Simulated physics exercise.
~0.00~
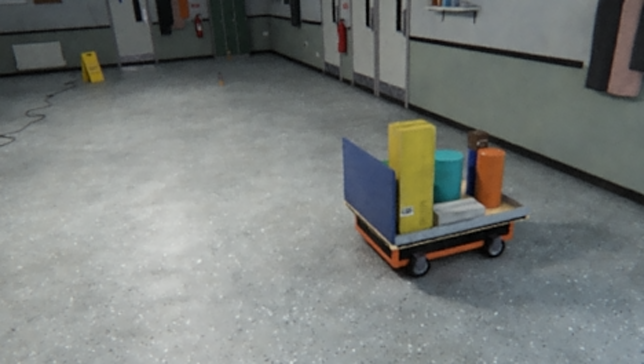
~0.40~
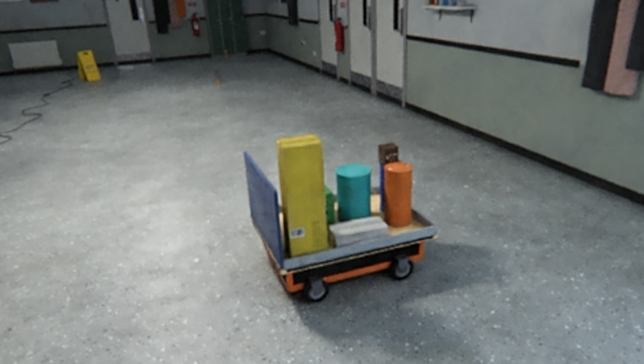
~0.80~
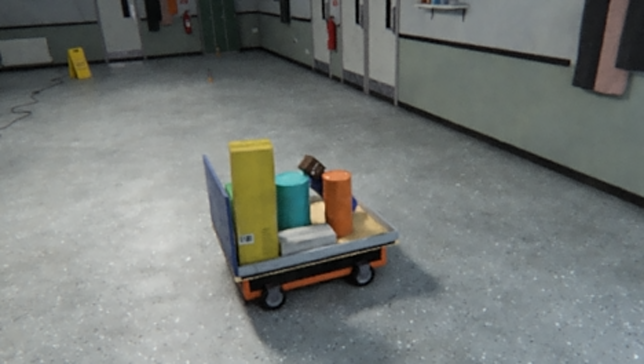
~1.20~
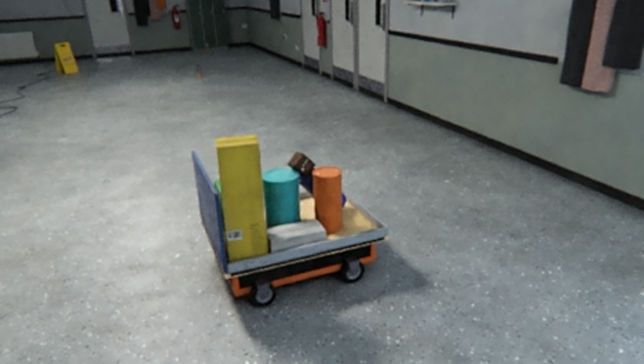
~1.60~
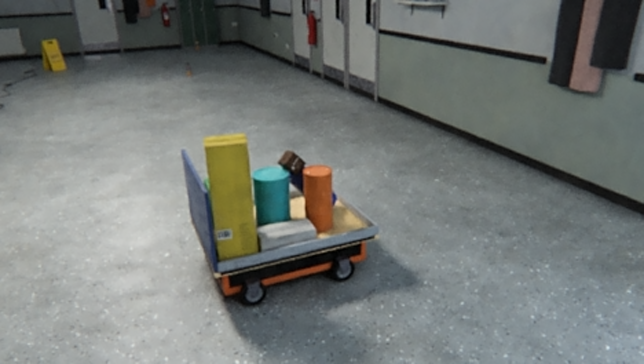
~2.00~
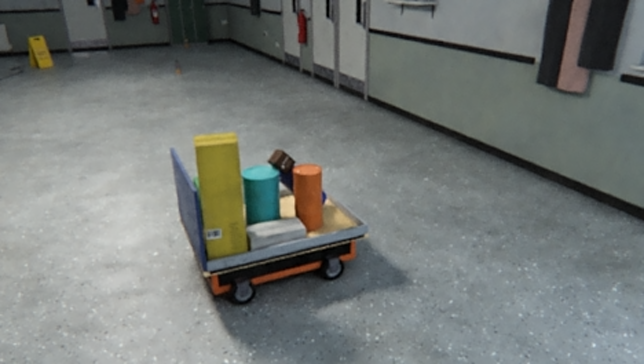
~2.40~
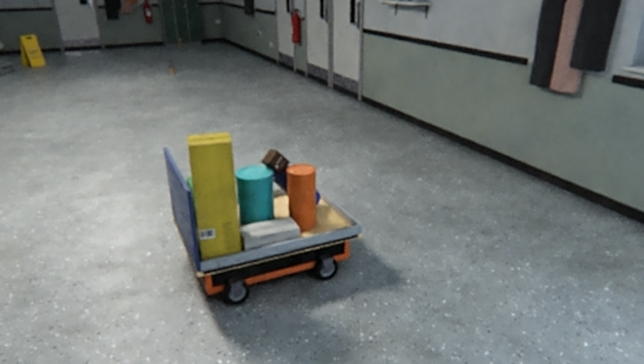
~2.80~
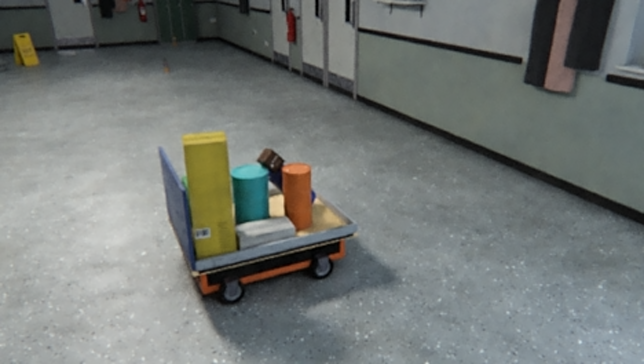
A loaded cart rolls left and stops as a brown parcel tips over behind.
